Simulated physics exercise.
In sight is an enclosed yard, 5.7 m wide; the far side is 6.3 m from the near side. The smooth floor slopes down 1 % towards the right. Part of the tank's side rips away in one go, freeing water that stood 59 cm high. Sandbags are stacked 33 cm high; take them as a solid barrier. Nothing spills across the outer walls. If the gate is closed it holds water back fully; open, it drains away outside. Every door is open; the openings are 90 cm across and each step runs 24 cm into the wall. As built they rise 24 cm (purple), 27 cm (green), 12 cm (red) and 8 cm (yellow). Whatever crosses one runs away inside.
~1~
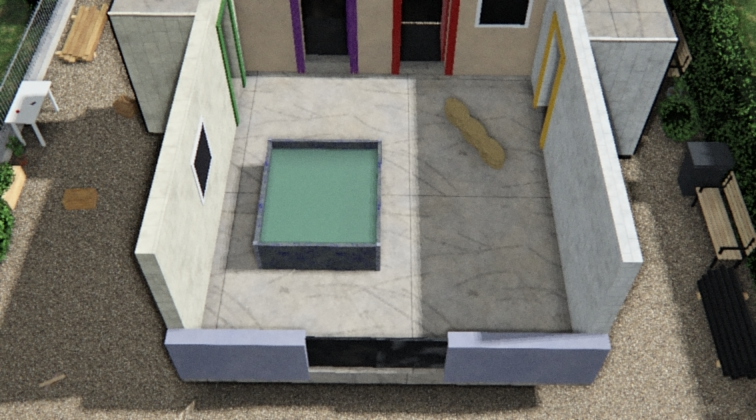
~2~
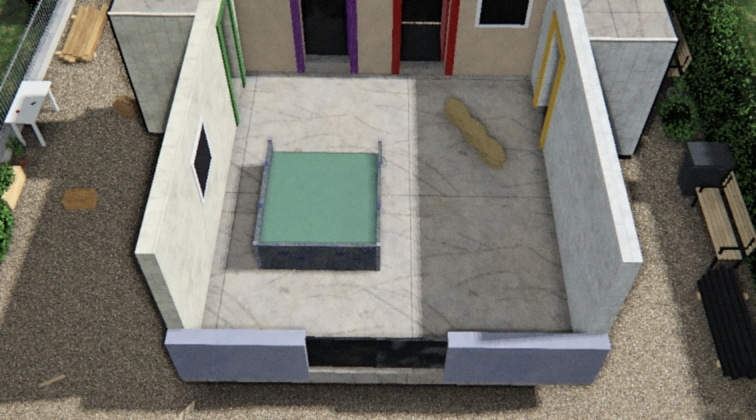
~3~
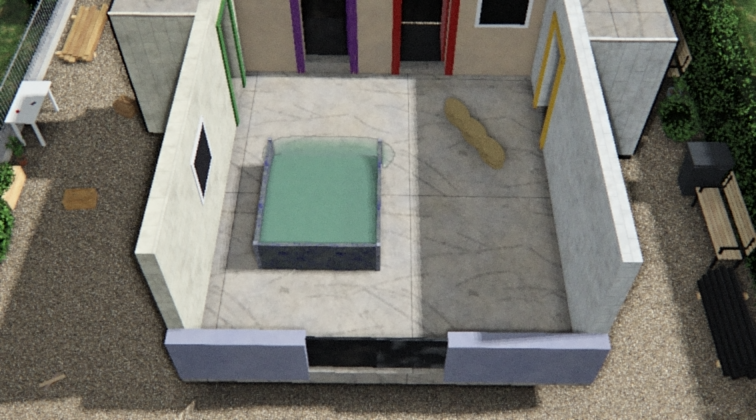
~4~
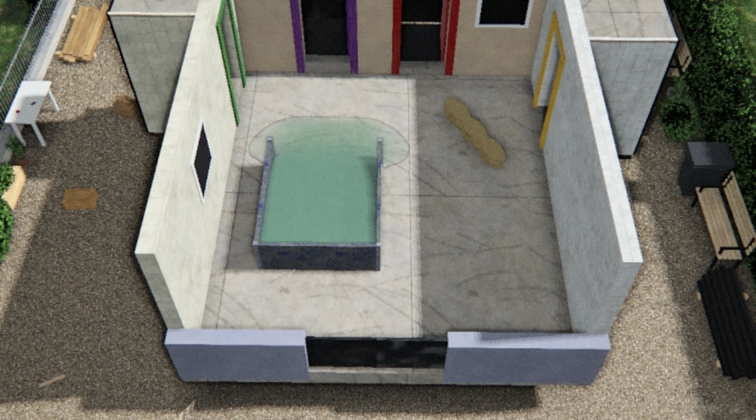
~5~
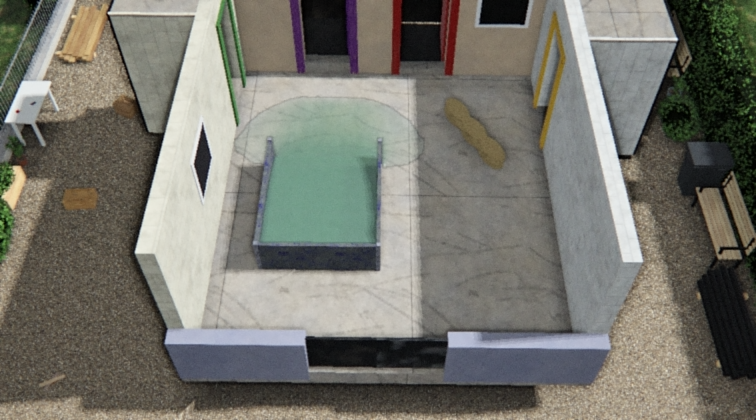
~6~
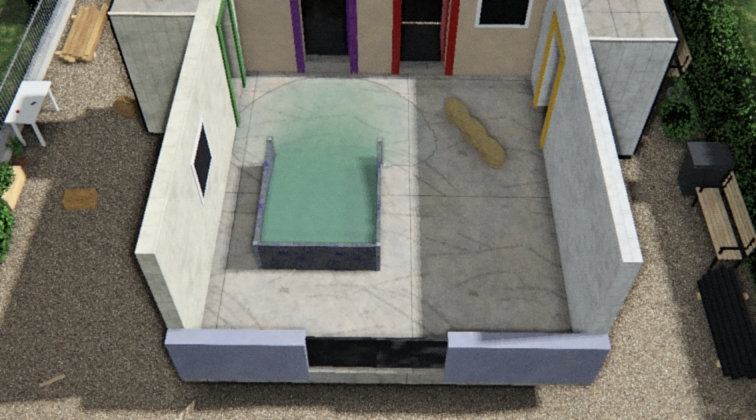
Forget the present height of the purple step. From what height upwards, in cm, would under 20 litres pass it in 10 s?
Some 29 cm above the ground.
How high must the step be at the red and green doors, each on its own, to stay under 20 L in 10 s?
About 16 cm at red and 20 cm at green.
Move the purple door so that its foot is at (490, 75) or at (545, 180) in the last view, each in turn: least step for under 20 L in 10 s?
About 14.5 and 6.5 cm.
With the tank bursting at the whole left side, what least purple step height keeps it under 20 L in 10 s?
About 12.0 cm.
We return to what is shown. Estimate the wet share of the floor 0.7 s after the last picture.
About 30 per cent.
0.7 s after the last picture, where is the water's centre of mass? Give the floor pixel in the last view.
Near (326, 173).
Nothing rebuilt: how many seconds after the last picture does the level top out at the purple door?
At about 0.6 s.
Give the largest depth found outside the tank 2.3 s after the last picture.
About 30 cm.
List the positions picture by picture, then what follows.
The first picture shows the tank at (321, 193) is whole and still, 59 cm deep; the purple door at (325, 32) is dry.
In the second picture, the gap is on the far side, the front 0.3 m out at a hidden place; the back of the tank holds 59 cm.
In the third picture, the front is at (293, 139), 0.7 m from the gap on the far side; 1.4 m2 of floor is wet, 59 cm left at the back.
In the fourth picture, the gap is on the far side, the front 1.2 m out at (292, 120); the back of the tank holds 59 cm.
In the fifth picture, the front is at (298, 100), 1.7 m from the gap on the far side; 4.3 m2 of floor is wet, 58 cm left at the back.
In the sixth picture, the front is at (306, 82), 2.2 m from the gap on the far side; 6.2 m2 of floor is wet, 52 cm left at the back; the purple door at (325, 32), 2.5 m from the gap, is still 0.3 m from the nearest water.
Then, 0.7 s after the last picture water covers 30 % of the floor, deepest (36 cm) near (327, 78); 35 cm at the purple door, 11 litres in over its 24 cm step.
Then, 2.3 s after the last picture water covers 40 % of the floor, deepest (30 cm) near (526, 81); 28 cm at the purple door, 63 litres in over its 24 cm step.
Then, 9.3 s after the last picture water covers 95 % of the floor, deepest (14 cm) near (559, 289); 5 cm at the purple door, 69 litres in over its 24 cm step.
At the purple door as built, the water peaked near 35 cm, 0.7 s after the last picture.
Run again over the same 10 s with other heights there, 52 litres in over 25.5 cm, 1 litre over 34.5 cm. The limit of 20 litres is kept from about 29 cm up.
